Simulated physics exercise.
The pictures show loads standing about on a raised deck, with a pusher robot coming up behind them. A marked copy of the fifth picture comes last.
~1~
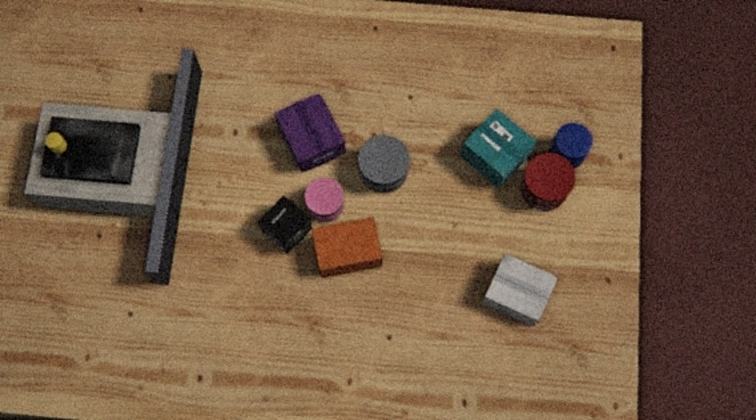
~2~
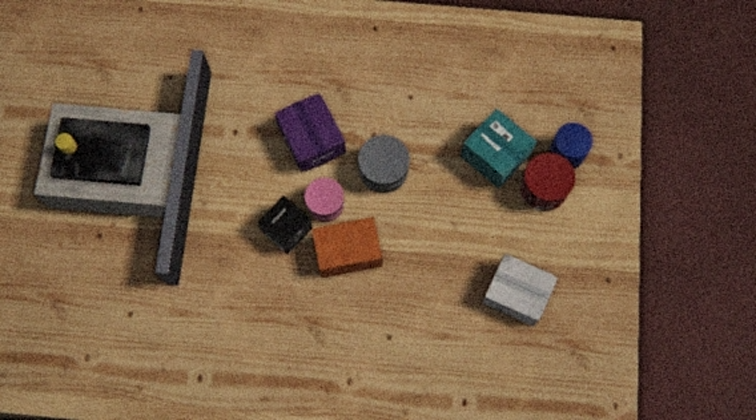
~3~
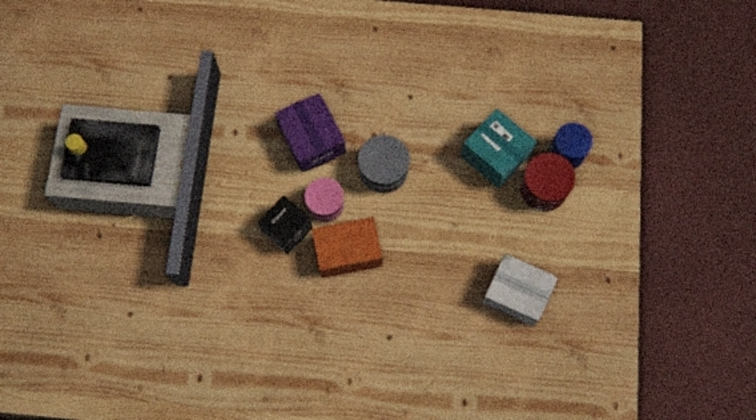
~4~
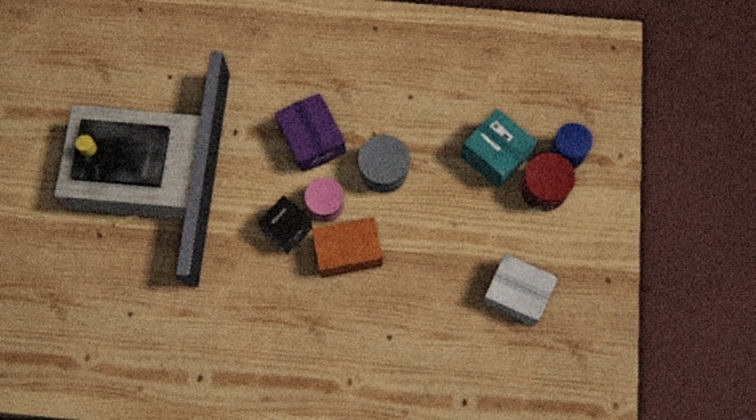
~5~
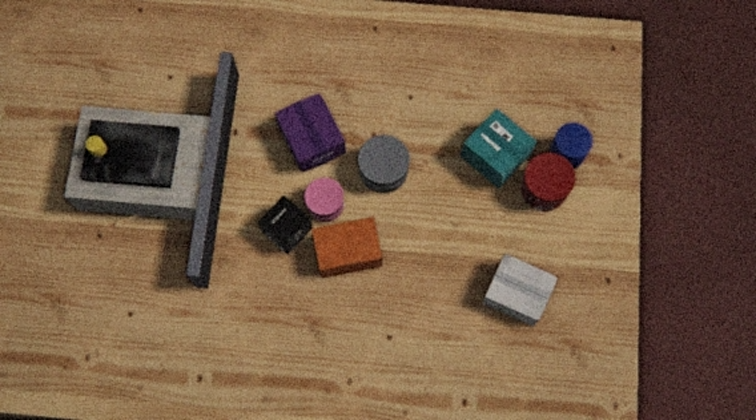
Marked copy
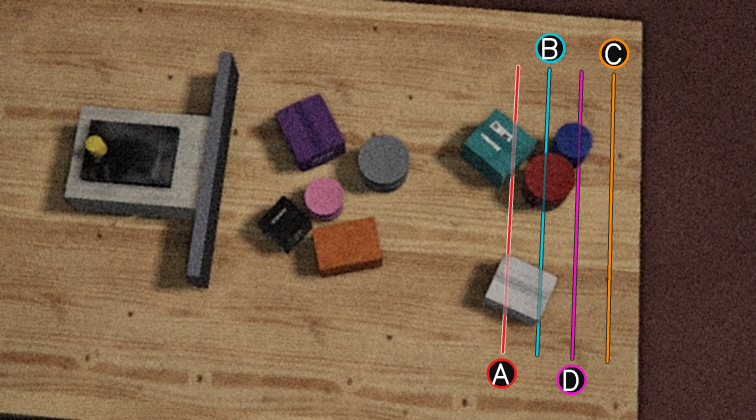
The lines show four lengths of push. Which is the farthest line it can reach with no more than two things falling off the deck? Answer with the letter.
Stop at B.
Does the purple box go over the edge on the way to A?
No.
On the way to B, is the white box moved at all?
Yes.
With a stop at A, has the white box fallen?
By then, no.
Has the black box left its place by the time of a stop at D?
Yes.
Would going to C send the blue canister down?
By then, yes.
On the copy, A at (511, 203); B at (544, 206); C at (611, 212); D at (577, 209).
On B. First, robot (256, 164); purple box (368, 142); orange crate (395, 260).
Then, robot (379, 174); red pail (584, 189); blue canister (581, 146).
Finally, robot (472, 182); blue canister over the edge; red pail over the edge; two fallen.
By contrast, A is within the limit but short; C drops five; D drops five.
